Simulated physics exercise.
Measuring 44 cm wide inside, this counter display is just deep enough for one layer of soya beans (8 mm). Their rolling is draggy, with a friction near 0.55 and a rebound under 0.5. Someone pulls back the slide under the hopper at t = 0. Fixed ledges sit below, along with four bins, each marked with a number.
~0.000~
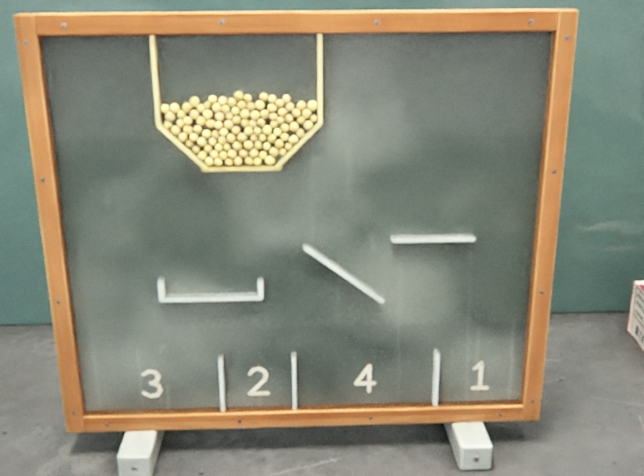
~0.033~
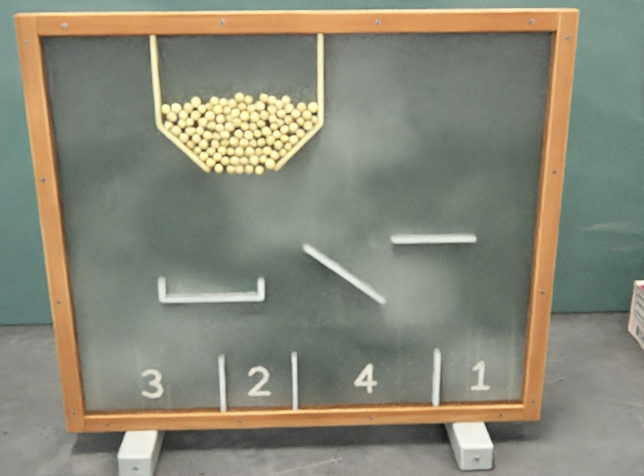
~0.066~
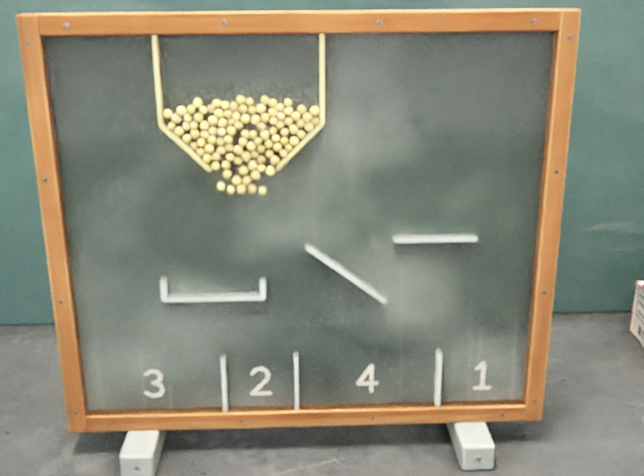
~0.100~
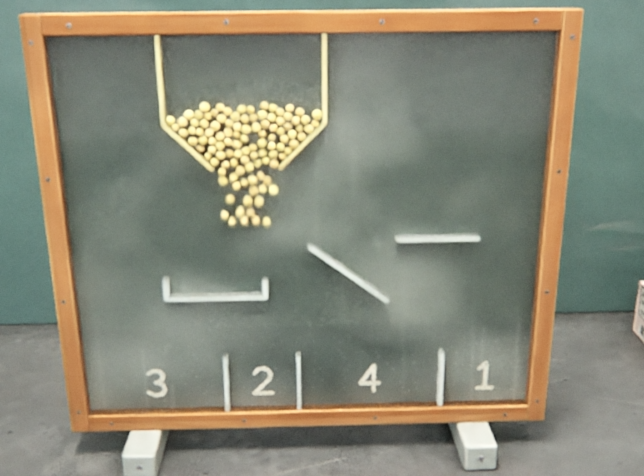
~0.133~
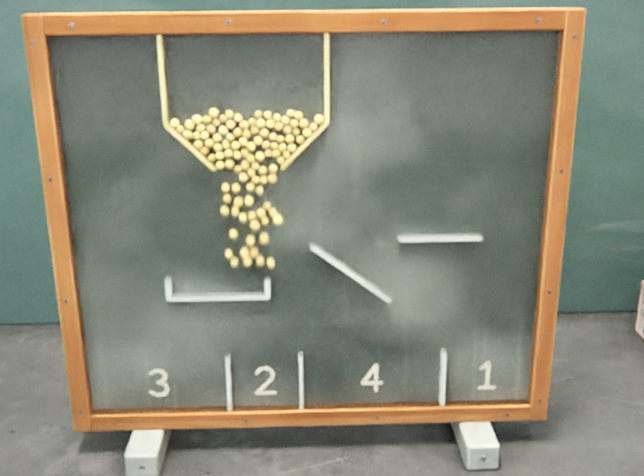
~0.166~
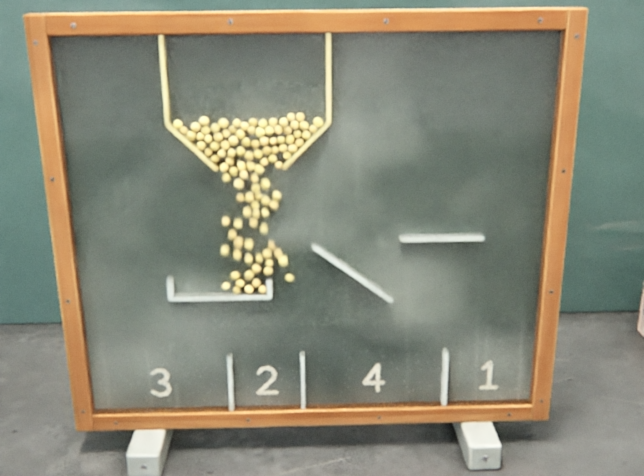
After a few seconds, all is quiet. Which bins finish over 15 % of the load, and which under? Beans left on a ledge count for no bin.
Bin 1: Under; bin 2: Under; bin 3: Under; bin 4: Over 15 %.
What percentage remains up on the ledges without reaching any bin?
It works out to around 45 percent.
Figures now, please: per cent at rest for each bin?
Bin 1: 0; bin 2: 10; bin 3: 5; bin 4: 40.
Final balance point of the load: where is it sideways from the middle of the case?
Offset: About 3 cm, left side.
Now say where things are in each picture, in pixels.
The first picture shows gate shut, about 110 beans in the hopper; its mouth (207, 168) to (276, 167); no. 1 (480, 375), no. 2 (258, 381), no. 3 (152, 384), no. 4 (365, 378).
In the second picture, 5 out; bottom bean (259, 171).
In the third picture, 12 out; bottom bean (262, 191).
In the fourth picture, 22 out; bottom bean (267, 223).
In the fifth picture, 35 out; bottom bean (271, 263).
In the sixth picture, 45 out; bottom bean (237, 290); ledges cup (170, 280) to (269, 280), slope (315, 246) to (390, 299), level (403, 238) to (481, 237).
After 0.24 s 70 % have left the hopper; down in the bins, nothing yet.
After 0.34 s 95 % have left the hopper; down in the bins, no. 4, 10 %.
After 0.55 s 100 % have left the hopper; down in the bins, no. 2, 5 %, no. 4, 35 %.
Settled by 1.5 s, no. 1, 0 %, no. 2, 10 %, no. 3, 5 %, no. 4, 40 %, left higher up 45 %.
